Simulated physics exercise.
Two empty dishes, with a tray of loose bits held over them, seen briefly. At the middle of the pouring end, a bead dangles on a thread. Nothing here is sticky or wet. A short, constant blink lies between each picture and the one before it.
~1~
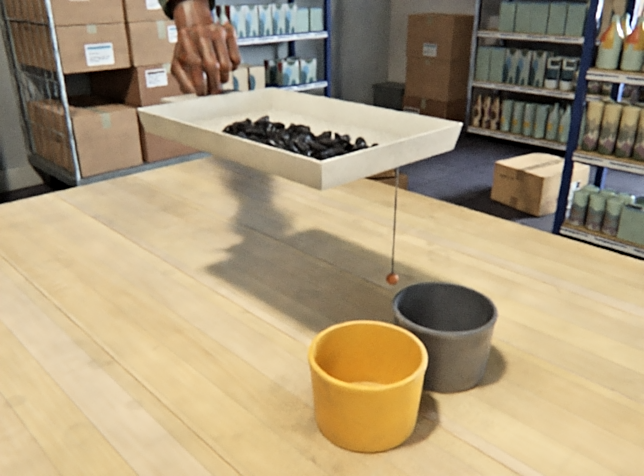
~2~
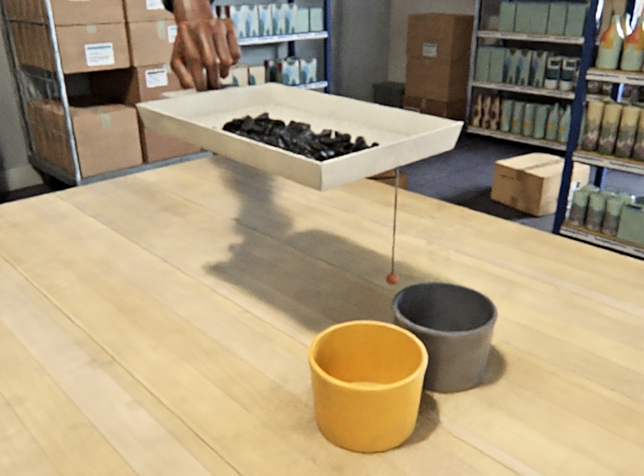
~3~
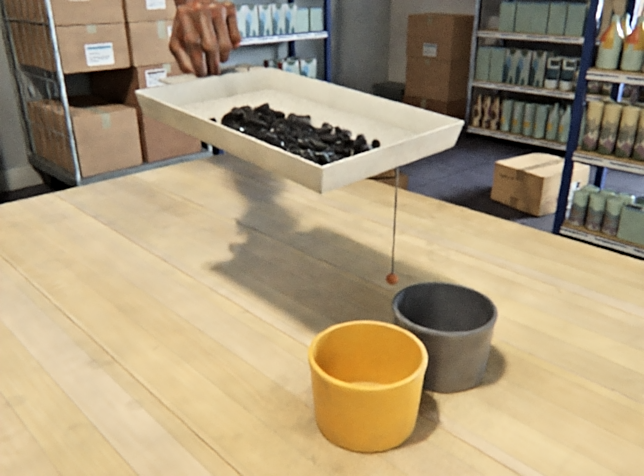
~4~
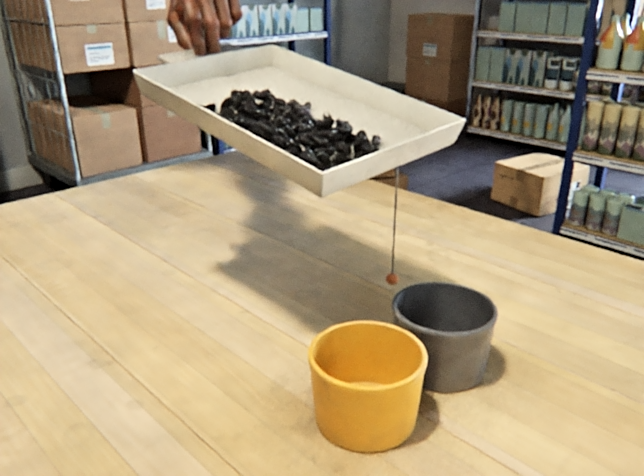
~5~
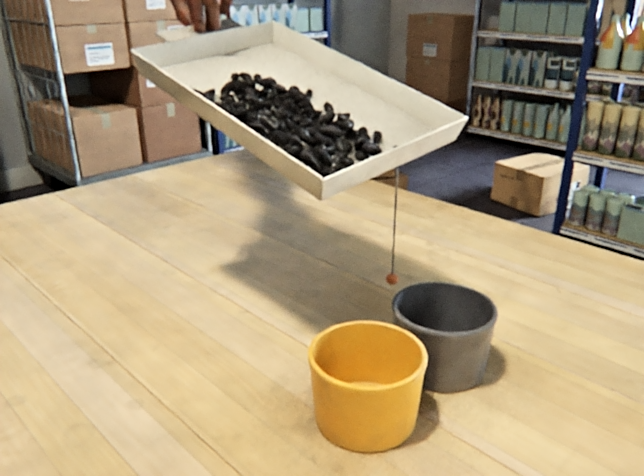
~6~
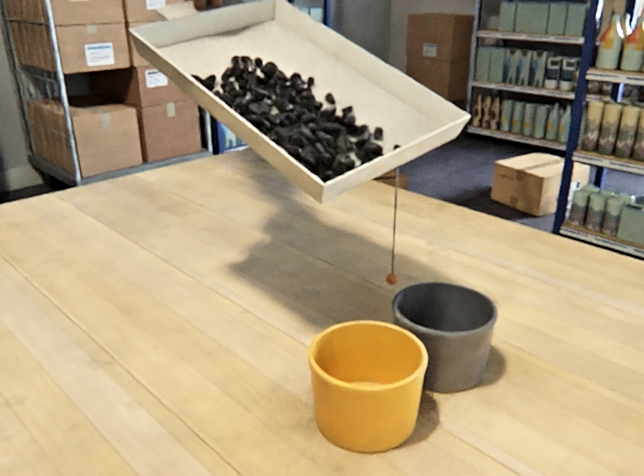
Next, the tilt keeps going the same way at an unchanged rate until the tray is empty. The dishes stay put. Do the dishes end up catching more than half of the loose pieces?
Yes.
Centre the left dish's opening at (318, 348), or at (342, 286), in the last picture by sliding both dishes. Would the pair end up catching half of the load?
For the earlier try a larger portion is kept, for the later one a smaller portion.
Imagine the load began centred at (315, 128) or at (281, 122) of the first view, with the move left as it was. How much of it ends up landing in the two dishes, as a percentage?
Near 70 per cent and near 90 per cent.
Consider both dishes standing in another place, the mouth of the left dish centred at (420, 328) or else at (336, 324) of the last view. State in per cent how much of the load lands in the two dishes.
Close to 30 in a hundred first, close to 40 in a hundred second.
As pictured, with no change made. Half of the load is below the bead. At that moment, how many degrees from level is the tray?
It has tipped about 110 degrees.
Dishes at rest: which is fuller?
Fuller side: Left of the pair.
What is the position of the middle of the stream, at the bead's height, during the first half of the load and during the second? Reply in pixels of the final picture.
Near (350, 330) to start, and near (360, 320) afterwards.
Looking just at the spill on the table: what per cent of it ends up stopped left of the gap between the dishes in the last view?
Estimate: About 70 percent.
Shortly afterwards, tray tipped steeply; the whole lot on the tray.
Next, tray tipped past a quarter turn; near a third on the tray; near a third in the left dish; only a few outside both; near a quarter in the air.
Some moments later, tray tipped past a quarter turn; the bulk in the left dish; a little in the right dish; a little outside both.
In the end, tray tipped past a quarter turn; the bulk in the left dish; a little in the right dish; a little outside both.
